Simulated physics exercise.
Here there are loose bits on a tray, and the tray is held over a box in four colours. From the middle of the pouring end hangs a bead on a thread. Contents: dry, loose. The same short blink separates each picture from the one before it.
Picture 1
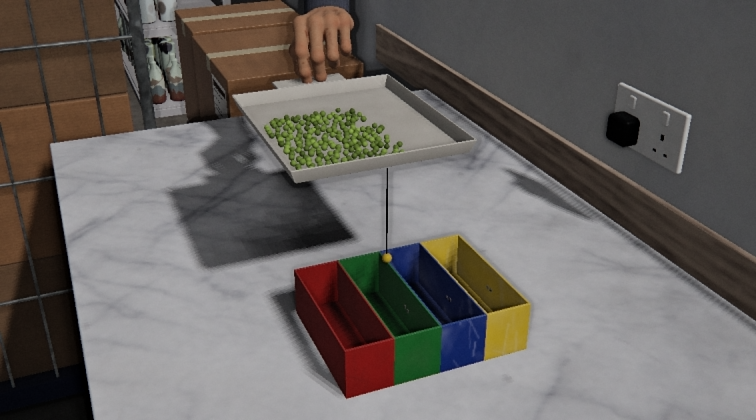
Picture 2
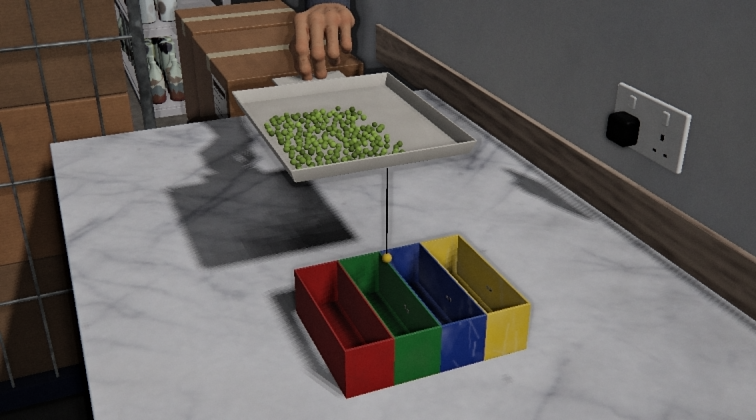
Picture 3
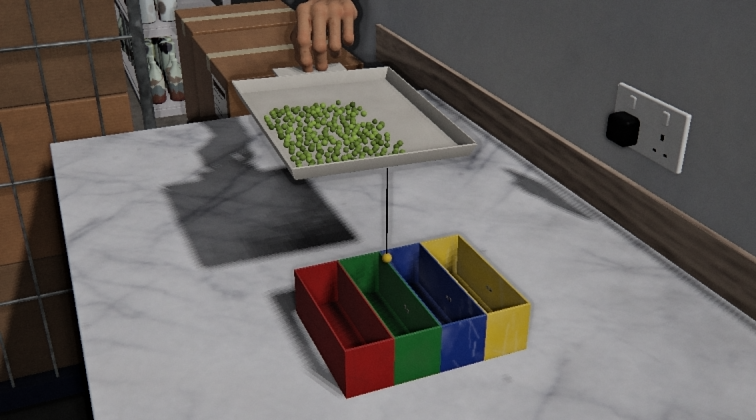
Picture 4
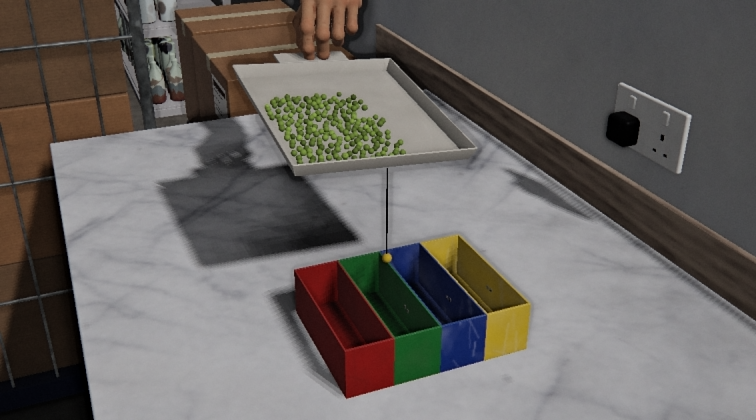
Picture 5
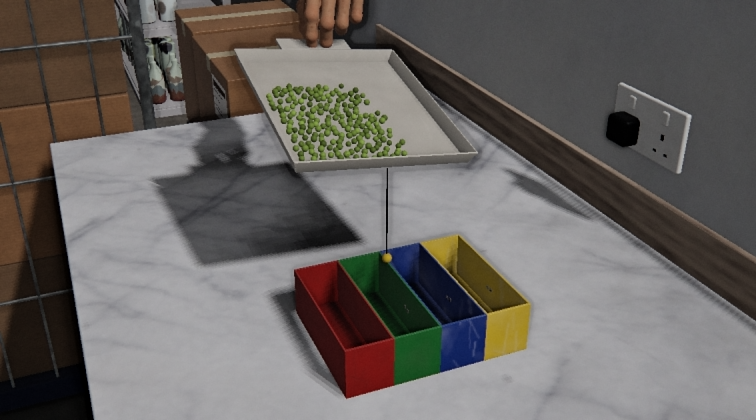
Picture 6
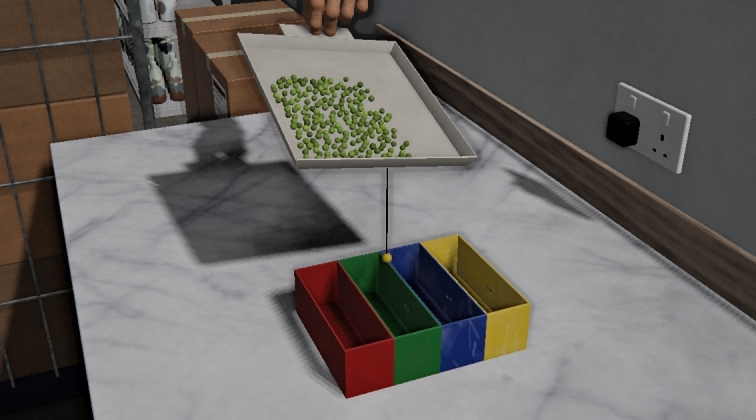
At the start, a hand holds a pale tray of green peas above a box with red, green, blue and yellow compartments, a yellow bead hanging from the tray's edge. The hand gradually raises the tray's far side, tilting it toward the box, and the peas shift slightly and spread apart.
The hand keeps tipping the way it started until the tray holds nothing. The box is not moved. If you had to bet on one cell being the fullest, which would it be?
I would bet on the yellow cell.
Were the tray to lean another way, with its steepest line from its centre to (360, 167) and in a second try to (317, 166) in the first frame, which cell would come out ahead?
First: The cell in red, second: That red cell.
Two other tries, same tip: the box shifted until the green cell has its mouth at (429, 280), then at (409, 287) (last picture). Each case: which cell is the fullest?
So it's that blue cell for the first shift and the yellow one for the second.
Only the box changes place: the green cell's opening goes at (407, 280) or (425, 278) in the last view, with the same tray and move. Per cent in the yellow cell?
In order: 50 percent and 20 percent.
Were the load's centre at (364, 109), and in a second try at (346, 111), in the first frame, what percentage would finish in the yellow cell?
Respectively 80 and 80 per cent.
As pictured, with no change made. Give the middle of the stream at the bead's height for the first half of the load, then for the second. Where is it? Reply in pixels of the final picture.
First around (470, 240), afterwards around (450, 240).
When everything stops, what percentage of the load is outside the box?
Something near 10 in every hundred.
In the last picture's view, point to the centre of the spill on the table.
The middle is around (538, 292).
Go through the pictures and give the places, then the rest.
In the first picture, corners of the pouring end (295, 169) and (470, 139), level; middle of the load (325, 140), dried peas; bead on its thread (387, 258); red cell (370, 364); green cell (417, 351); blue cell (463, 339); yellow cell (507, 327).
In the second picture, corners of the pouring end (295, 168) and (470, 140), level; middle of the load (325, 139).
In the third picture, corners of the pouring end (296, 166) and (470, 142), tipped barely, lowest at the right corner; middle of the load (326, 135).
In the fourth picture, corners of the pouring end (297, 162) and (471, 146), tipped a little, lowest at the right corner; middle of the load (326, 129).
In the fifth picture, corners of the pouring end (298, 159) and (471, 150), tipped a little, lowest at the right corner; middle of the load (328, 124).
In the sixth picture, corners of the pouring end (300, 156) and (471, 154), tipped clearly, lowest at the right corner; middle of the load (333, 120), roughly two thirds on the move; red cell (370, 364); green cell (417, 351); blue cell (463, 339); yellow cell (507, 327).
Just after the last frame, tray tipped steeply; the larger part on the tray; about a tenth in the yellow cell; about a tenth falling or outside the box.
A moment on, tray tipped right over; just a few on the tray; roughly two thirds in the yellow cell; about a tenth in the blue cell; just a few in the green cell; roughly a quarter falling or outside the box.
Further on, tray tipped past a quarter turn; the larger part in the yellow cell; about a tenth in the blue cell; just a few in the green cell; about a tenth falling or outside the box.
When it is over, tray tipped past a quarter turn; the larger part in the yellow cell; about a tenth in the blue cell; just a few in the green cell; not one in the red cell; about a tenth outside the box.
